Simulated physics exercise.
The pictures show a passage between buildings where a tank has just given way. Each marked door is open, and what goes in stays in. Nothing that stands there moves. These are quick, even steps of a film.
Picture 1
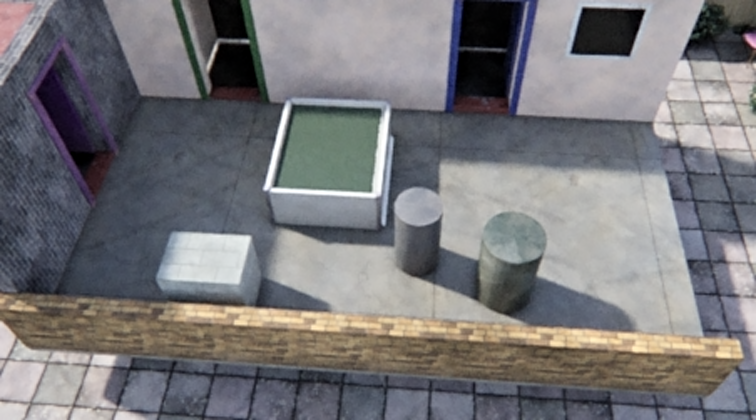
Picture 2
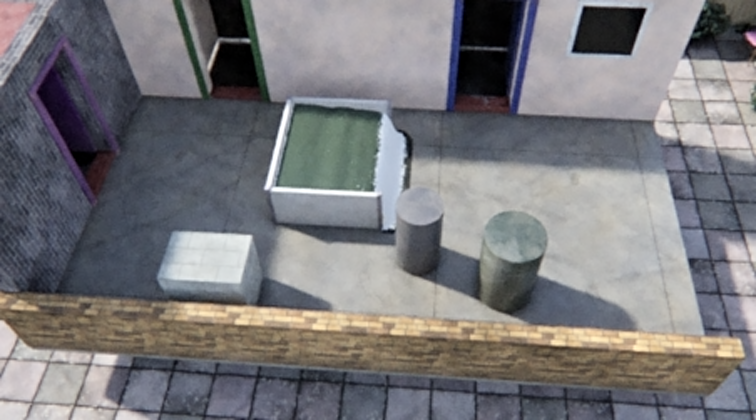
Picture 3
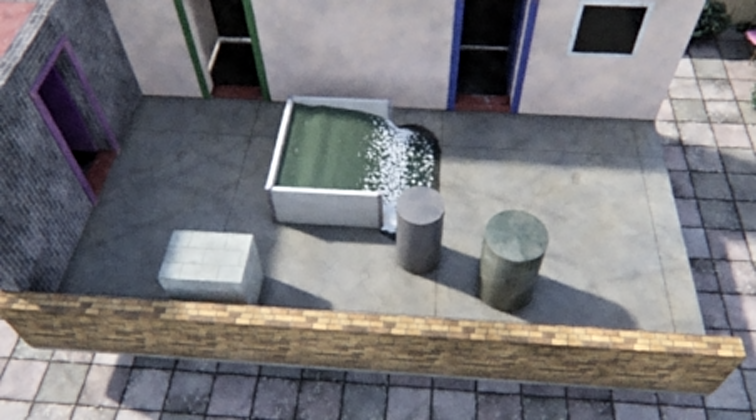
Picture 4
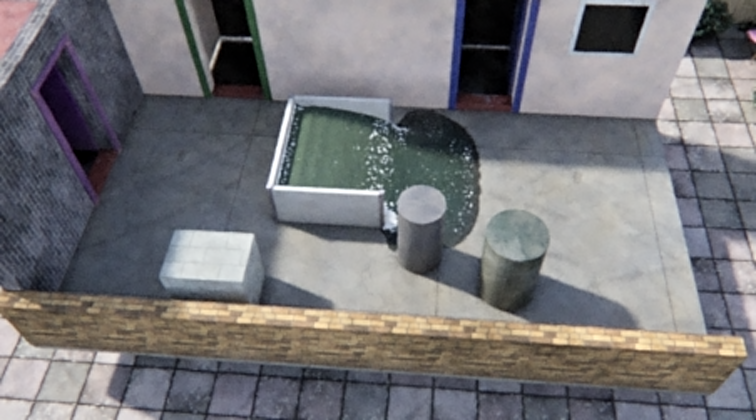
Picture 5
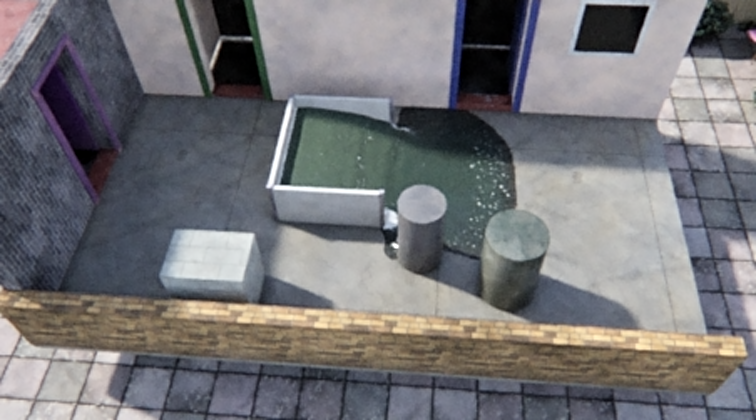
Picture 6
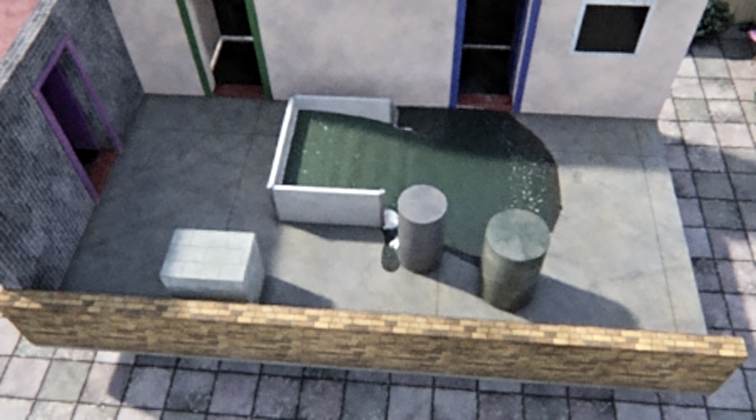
We see a white-walled tank of dark green water in a walled yard with two cylinders and a pale block; its right side opens and water pours out rightward, spreading across the grey floor and around the cylinders.
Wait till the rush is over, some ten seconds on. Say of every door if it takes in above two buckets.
One by one: The purple door admits no more than that; the green door admits no more than that; the blue door admits no more than that.
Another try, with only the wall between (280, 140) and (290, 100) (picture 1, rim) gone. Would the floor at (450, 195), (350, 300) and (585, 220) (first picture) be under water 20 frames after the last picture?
One after the other: Not flooded, no water, free of water.
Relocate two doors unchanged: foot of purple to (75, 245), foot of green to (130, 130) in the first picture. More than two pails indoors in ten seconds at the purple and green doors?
In short: The purple door takes less; the green door stays under.
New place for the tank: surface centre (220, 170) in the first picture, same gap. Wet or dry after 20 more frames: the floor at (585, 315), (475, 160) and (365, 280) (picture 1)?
In turn: Awash, under water, wet.
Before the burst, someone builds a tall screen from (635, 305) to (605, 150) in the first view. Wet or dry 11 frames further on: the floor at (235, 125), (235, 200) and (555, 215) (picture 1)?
As listed: Clear, no water, awash.
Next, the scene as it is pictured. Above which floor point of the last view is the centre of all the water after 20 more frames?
Close to (485, 187).
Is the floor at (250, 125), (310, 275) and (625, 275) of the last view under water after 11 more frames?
In that order: Dry, free of water, flooded.
A moment on, water covers 40 % of the floor; the purple door not reached, the green door not reached, the blue door wet at the sill, nothing in.
Next, water covers 40 % of the floor; the purple door not reached, the green door not reached, the blue door wet at the sill, nothing in.
Then, water covers 45 % of the floor; the purple door not reached, the green door not reached, the blue door under two buckets in.
Later, water covers 40 % of the floor; the purple door not reached, the green door not reached, the blue door under two buckets in.
In the end, water covers 15 % of the floor; the purple door not reached, the green door not reached, the blue door under two buckets in.
